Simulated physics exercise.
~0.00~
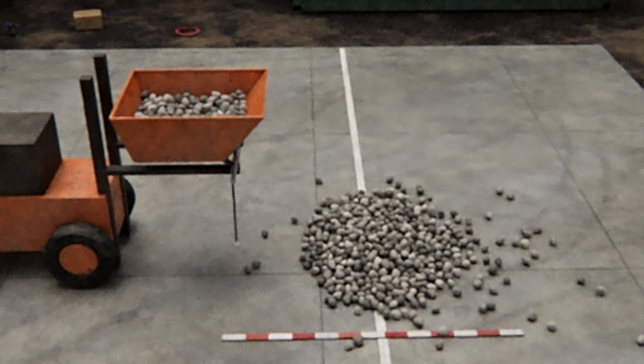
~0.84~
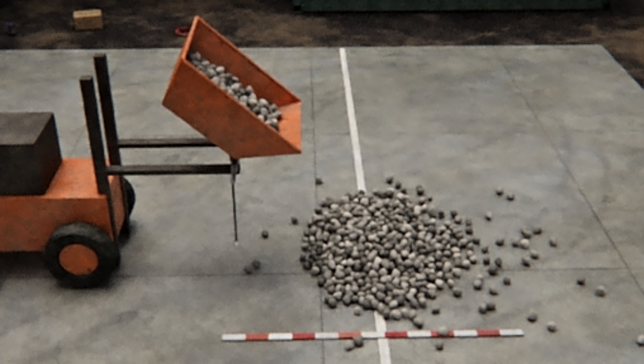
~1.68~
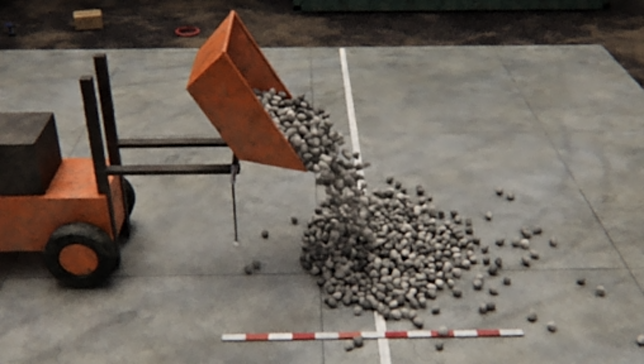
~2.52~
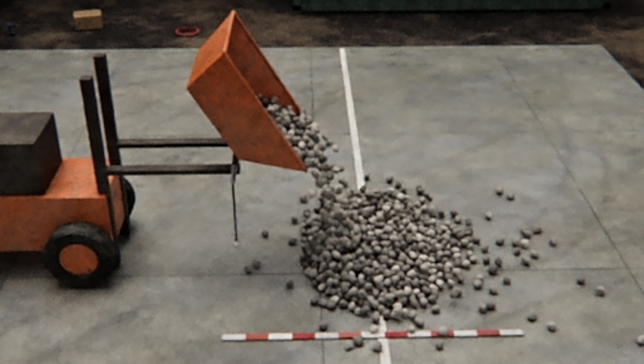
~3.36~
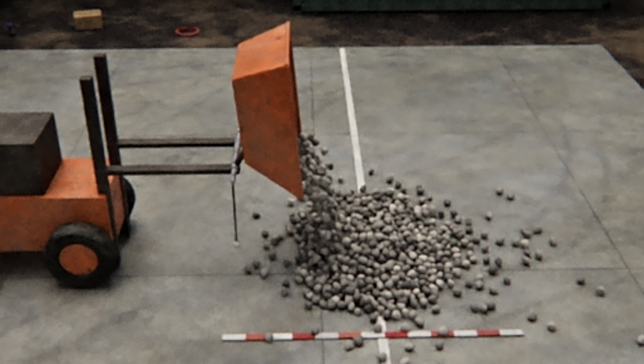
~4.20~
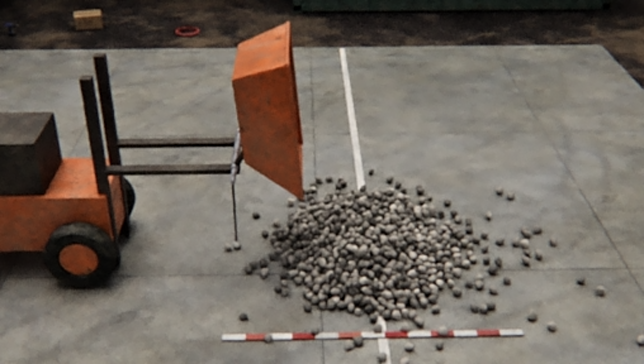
On a grey concrete floor seen from above at an angle, an orange forklift-like machine stands at the left, holding an orange skip of grey stones. To the right, a loose heap of similar stones lies across a white painted line, behind a red and white striped rod. The skip moves outward and tips to the right, and stones pour over its lip onto the near side of the heap. The flow thins while the skip holds its tilt. It then tips further, almost upright, and releases the rest. The skip ends empty above a broader heap, still straddling the line.
